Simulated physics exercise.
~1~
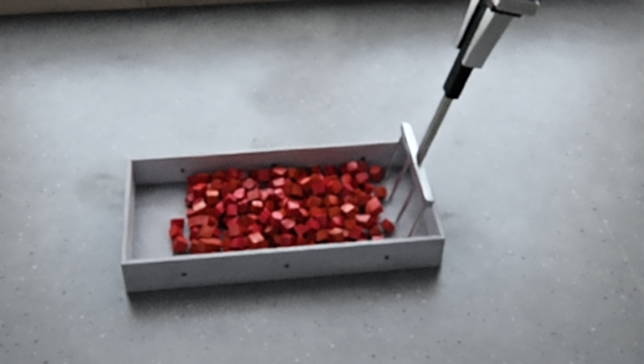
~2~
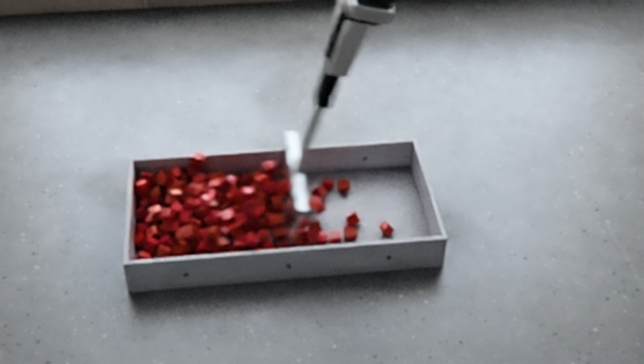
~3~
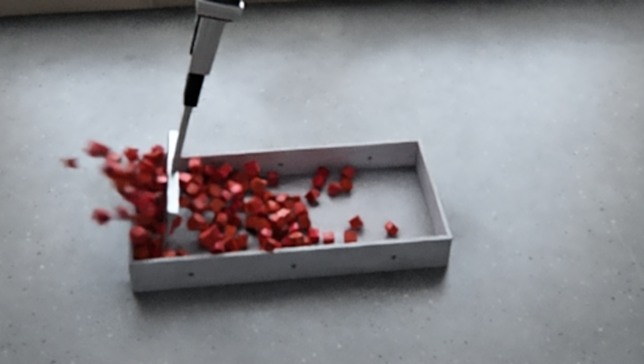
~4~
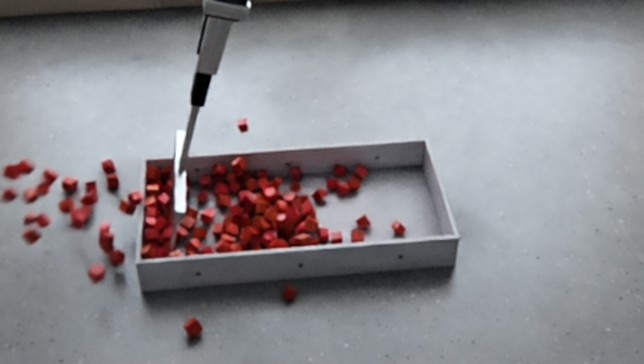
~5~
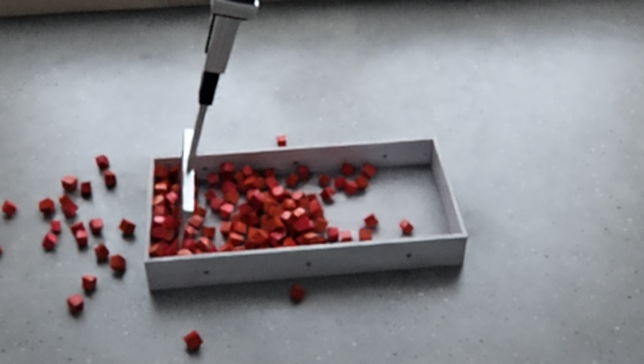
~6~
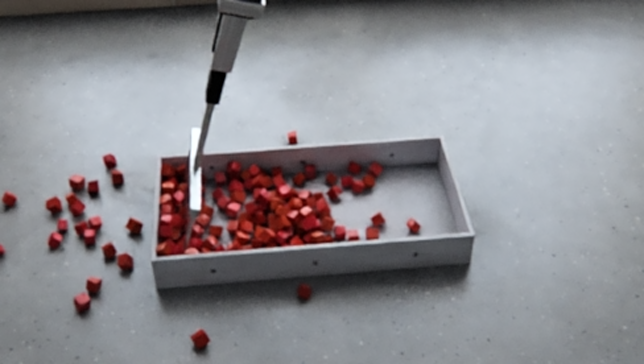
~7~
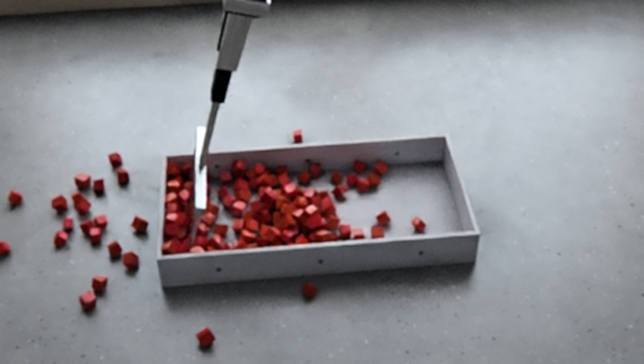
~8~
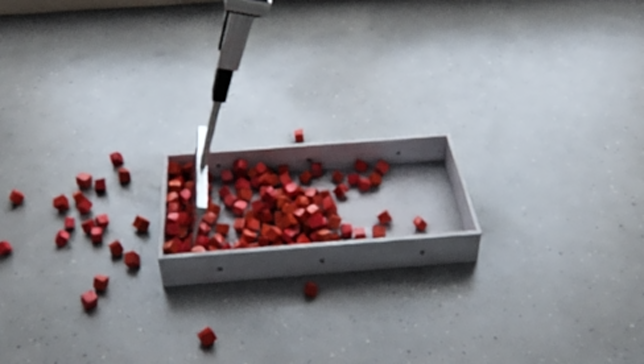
Bright red cubes of chopped vegetable fill much of a shallow grey rectangular tin on a speckled grey tabletop, seen from above at an angle. A silver and black robotic tool with a pale, fork-like head stands at the tin's right end. It sweeps left, pushing the cubes into a crowded heap and leaving a few behind. As it nears the left end, cubes burst over the rim and scatter across the table. The tool then stays at the left end, with most cubes still in the tin and many lying outside, mainly to the left.
